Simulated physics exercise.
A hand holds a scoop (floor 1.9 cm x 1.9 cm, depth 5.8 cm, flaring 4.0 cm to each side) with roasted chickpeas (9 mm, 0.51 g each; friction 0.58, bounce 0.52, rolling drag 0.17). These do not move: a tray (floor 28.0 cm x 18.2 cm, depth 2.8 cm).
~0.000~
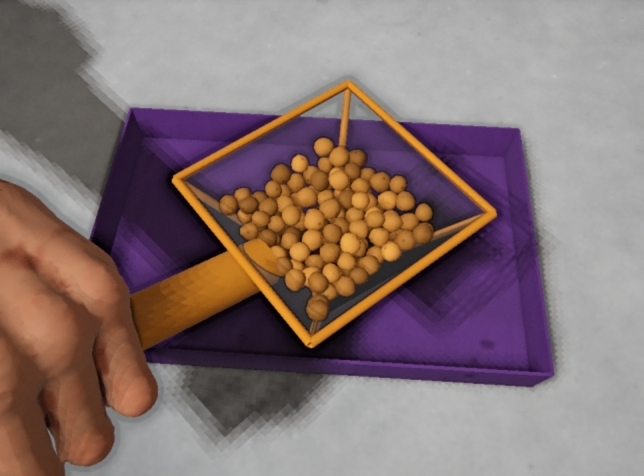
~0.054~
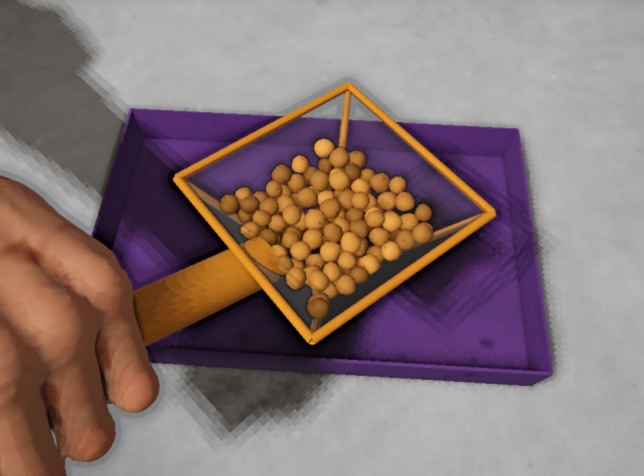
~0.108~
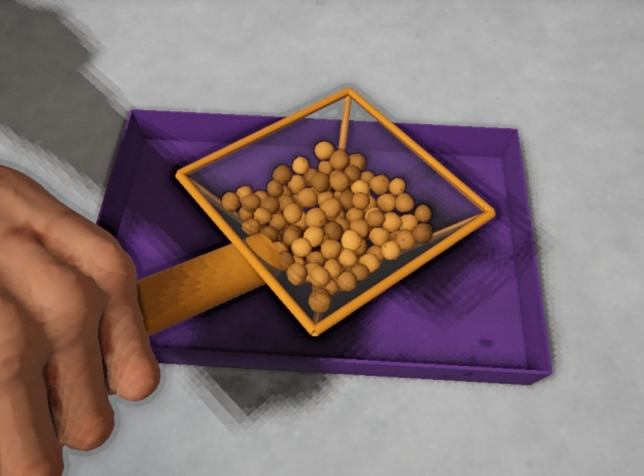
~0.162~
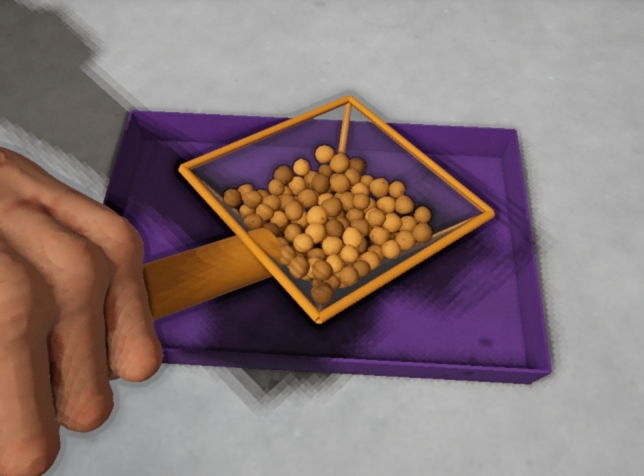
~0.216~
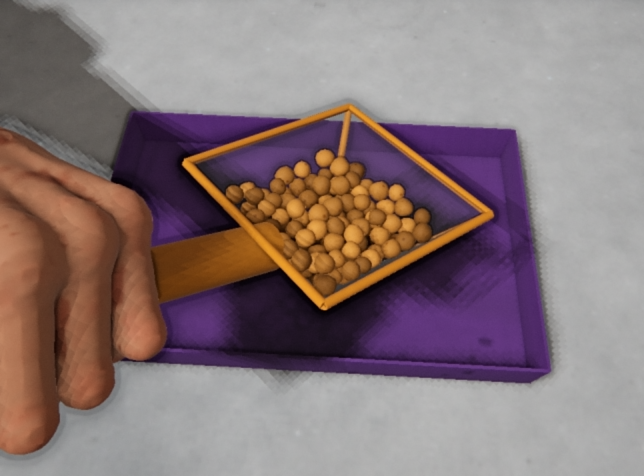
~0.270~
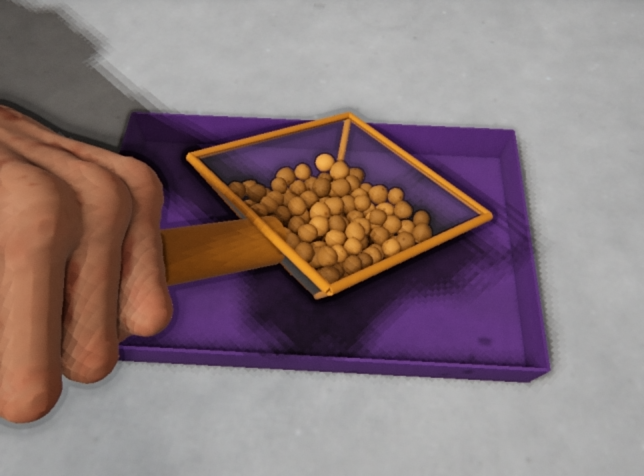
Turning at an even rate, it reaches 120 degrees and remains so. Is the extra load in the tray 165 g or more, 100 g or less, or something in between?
It is 100 g or less.
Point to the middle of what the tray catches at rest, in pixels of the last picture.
(361, 235), approximately.
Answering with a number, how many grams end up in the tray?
It should weigh in at close to 80 grams.
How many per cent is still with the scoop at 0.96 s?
At that moment, some 55 per cent of the load remains.
After 0.65 s, tilt 56 degrees; 0 g in the tray, scoop holds 100 %.
Then, at 0.96 s, tilt 86 degrees; 27 g in the tray, scoop holds 55 %.
After 1.25 s, tilt 113 degrees; 81 g in the tray, scoop holds 0 %.
After 1.53 s, tilt 120 degrees; 81 g in the tray, scoop holds 0 %.
At rest (1.8 s), 81 g in the tray, scoop holds 0 %.
